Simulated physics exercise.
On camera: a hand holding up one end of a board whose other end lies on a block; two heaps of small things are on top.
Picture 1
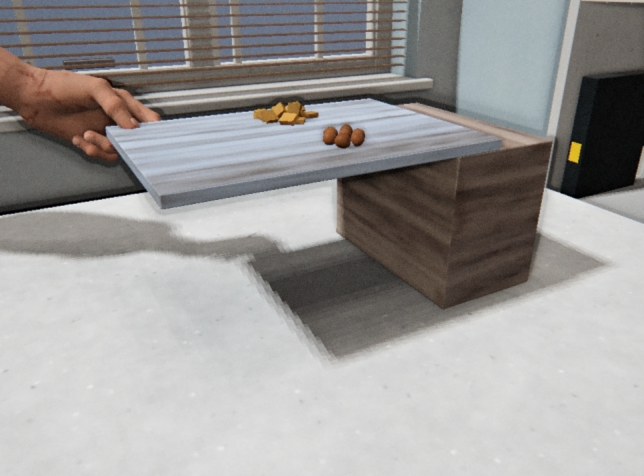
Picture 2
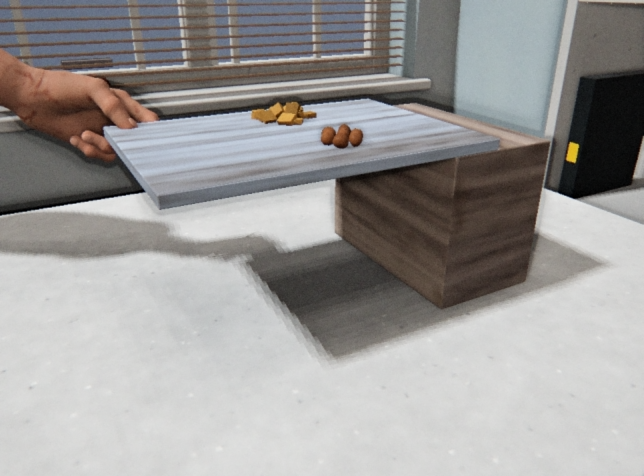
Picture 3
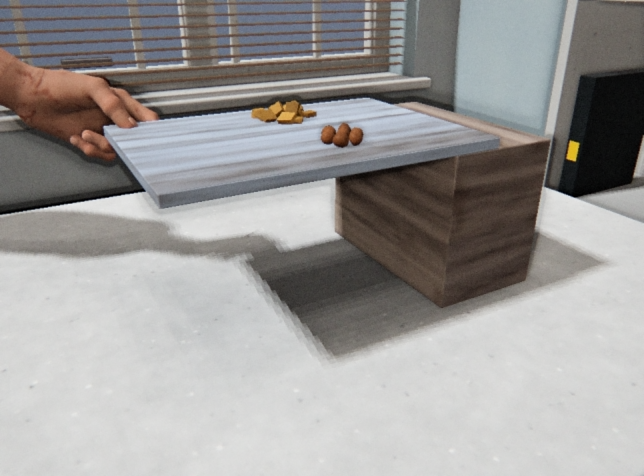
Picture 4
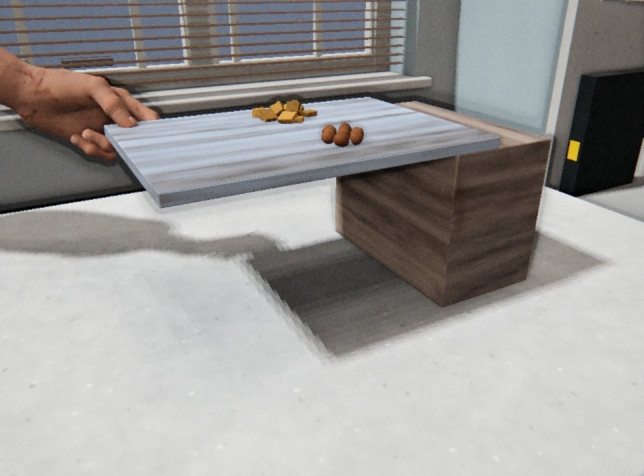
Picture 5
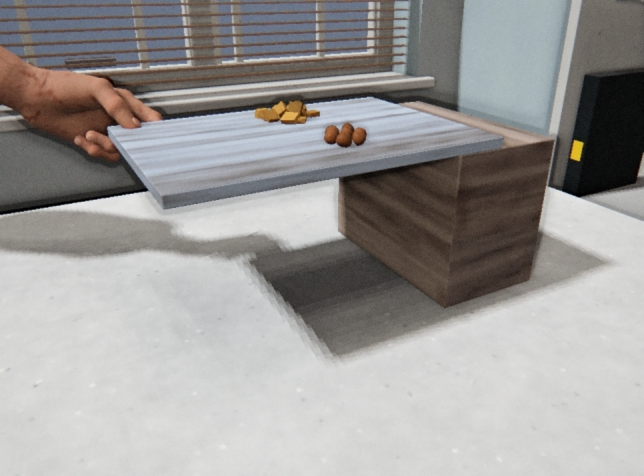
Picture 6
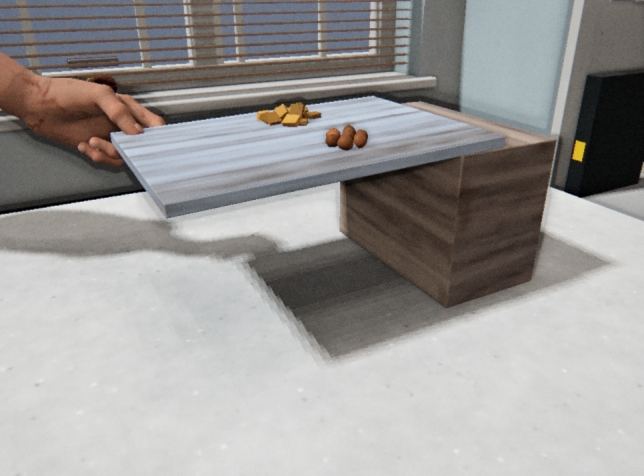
A hand at left holds up one end of a pale board whose other end rests on a brown wooden block, keeping it nearly still, then lowers that end very slightly while two small heaps of brown and yellowish pieces stay in place.
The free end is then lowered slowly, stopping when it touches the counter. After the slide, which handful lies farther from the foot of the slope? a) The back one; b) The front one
b, the front one.
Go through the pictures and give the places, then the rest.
The first picture shows held end of the board near (170, 196), level; block near (429, 193), tall, over half the board's length; front handful near (344, 137), a few hazelnuts; back handful near (280, 115), a few cereal squares.
The second picture shows held end of the board near (168, 196), level; back handful near (278, 115).
The third picture shows held end of the board near (168, 196), level; front handful near (342, 136).
The fourth picture shows held end of the board near (169, 195), level; back handful near (278, 114).
The fifth picture shows held end of the board near (172, 196), level; front handful near (346, 136).
The sixth picture shows held end of the board near (175, 205), down by 2°; block near (432, 192); front handful near (347, 138), not moving; back handful near (283, 116), not moving.
Then, 0.56 s on from there, board sloping at 16°; front handful the whole lot still on the board; back handful the whole lot still on the board.
Then, 1.15 s on from there, board sloping at 31°; front handful mostly less than half a board's length out; back handful the whole lot still on the board.
Then, 1.86 s on from there, board resting at 37°; front handful mostly up to a board's length out; back handful mostly less than half a board's length out.
In the end, board resting at 37°; front handful mostly up to a board's length out; back handful mostly less than half a board's length out; the front handful has gone farther.
